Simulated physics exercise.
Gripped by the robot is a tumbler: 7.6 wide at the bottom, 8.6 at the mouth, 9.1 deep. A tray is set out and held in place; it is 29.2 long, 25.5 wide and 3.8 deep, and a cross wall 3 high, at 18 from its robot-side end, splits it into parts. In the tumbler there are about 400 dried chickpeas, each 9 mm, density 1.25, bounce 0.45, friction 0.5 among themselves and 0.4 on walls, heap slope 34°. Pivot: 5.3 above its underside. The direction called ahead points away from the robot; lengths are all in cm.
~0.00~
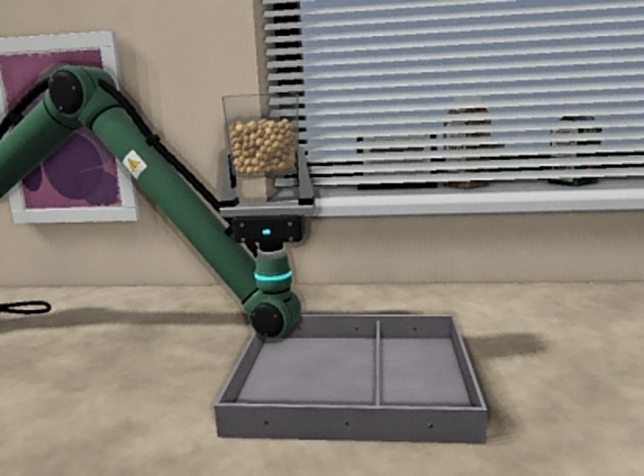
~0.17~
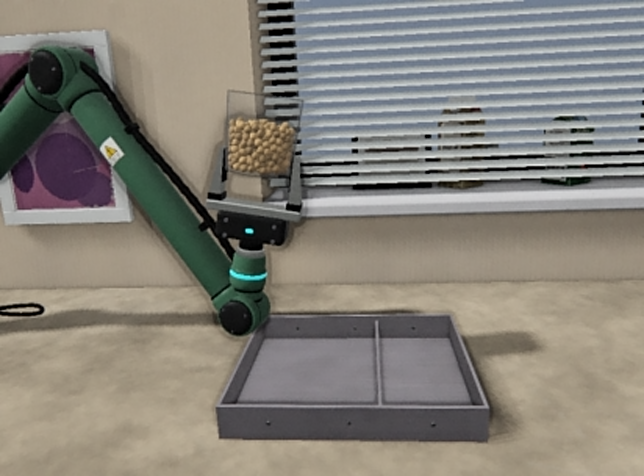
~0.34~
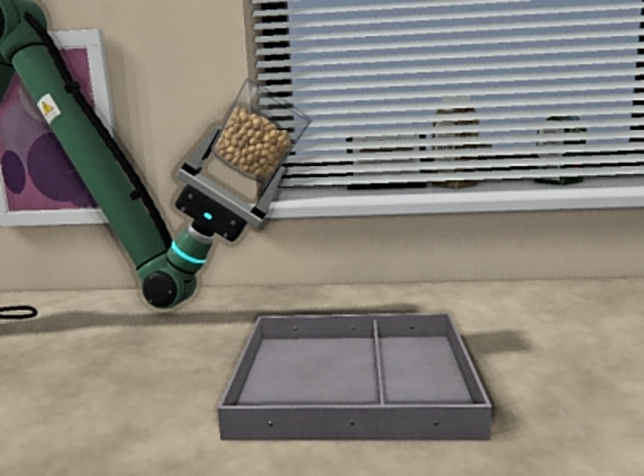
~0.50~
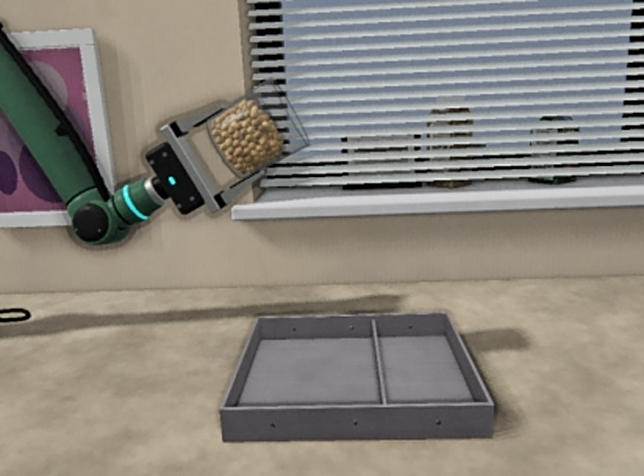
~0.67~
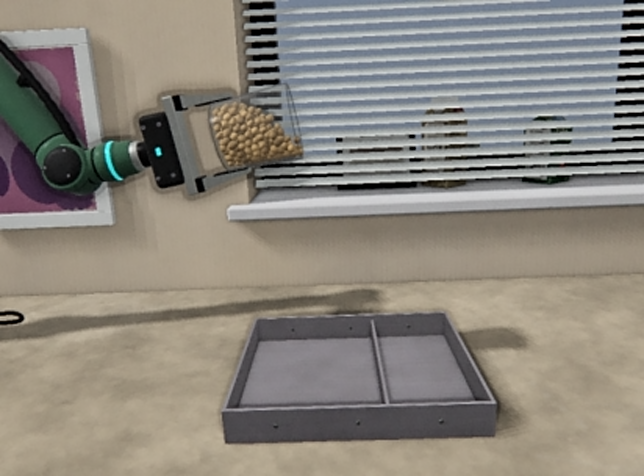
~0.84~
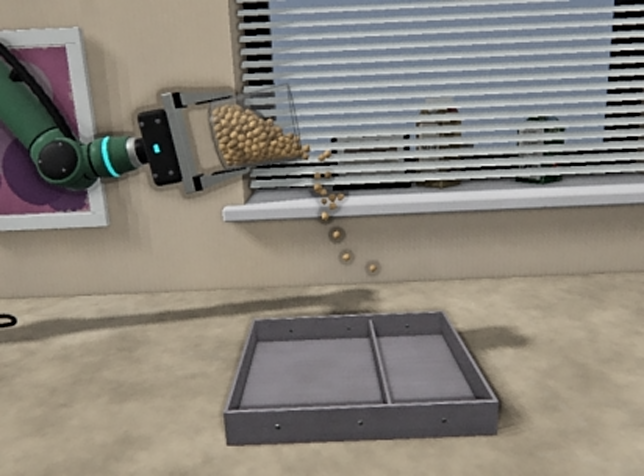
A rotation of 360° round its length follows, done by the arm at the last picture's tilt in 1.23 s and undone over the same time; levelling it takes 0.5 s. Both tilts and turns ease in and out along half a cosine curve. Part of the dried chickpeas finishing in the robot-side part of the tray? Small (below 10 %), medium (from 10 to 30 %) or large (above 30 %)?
Large.
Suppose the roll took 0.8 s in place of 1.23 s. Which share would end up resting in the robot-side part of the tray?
In that case around 45 percent.
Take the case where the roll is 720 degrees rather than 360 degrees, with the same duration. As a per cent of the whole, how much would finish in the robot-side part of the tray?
Roughly 60 %.
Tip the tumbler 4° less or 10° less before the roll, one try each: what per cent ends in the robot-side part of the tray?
Estimates: Close to 40 % and 25 %.
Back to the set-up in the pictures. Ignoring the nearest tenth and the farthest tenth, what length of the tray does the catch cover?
It spans something like 12 centimetres, give or take.
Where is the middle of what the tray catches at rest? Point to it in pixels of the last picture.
The middle lies at roughly (351, 373).
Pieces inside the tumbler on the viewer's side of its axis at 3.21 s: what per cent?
85 per cent or thereabouts.
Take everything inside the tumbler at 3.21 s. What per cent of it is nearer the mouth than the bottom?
Roughly 35 %.
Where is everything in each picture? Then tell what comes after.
The first picture shows tumbler middle at (263, 136), upright; upper third of the load around (262, 132), from x 235 to 295, top at y 120; 397 in the tumbler.
The second picture shows tumbler middle at (262, 135), tipped 10°; upper third of the load around (257, 132), from x 230 to 290, top at y 120.
The third picture shows tumbler middle at (259, 134), tipped 35°; upper third of the load around (248, 129), from x 220 to 290, top at y 110.
The fourth picture shows tumbler middle at (257, 132), tipped 63°; upper third of the load around (245, 122), from x 215 to 280, top at y 105.
The fifth picture shows tumbler middle at (256, 130), tipped 80°; upper third of the load around (241, 121), from x 215 to 300, top at y 105.
The sixth picture shows tumbler middle at (256, 129), tipped 82°; upper third of the load around (239, 124), from x 215 to 375, top at y 110; 383 in the tumbler, 14 in flight or on a rim.
After 2.02 s, tipped 82°, highest piece 36 above the table; 223 in the tumbler, 124 in the robot-side part, 24 in the far-side part, 26 in flight or on a rim.
After 3.21 s, tipped 82°, highest piece 35 above the table; 211 in the robot-side part, 151 in the tumbler, 24 in the far-side part, 11 in flight or on a rim.
After 4.00 s, upright, highest piece 34 above the table; 224 in the robot-side part, 149 in the tumbler, 24 in the far-side part.
After 4.70 s, upright, highest piece 34 above the table; 224 in the robot-side part, 149 in the tumbler, 24 in the far-side part.
At rest, 224 in the robot-side part, 149 in the tumbler, 24 in the far-side part. That is 56 % in the robot-side part of the tray.
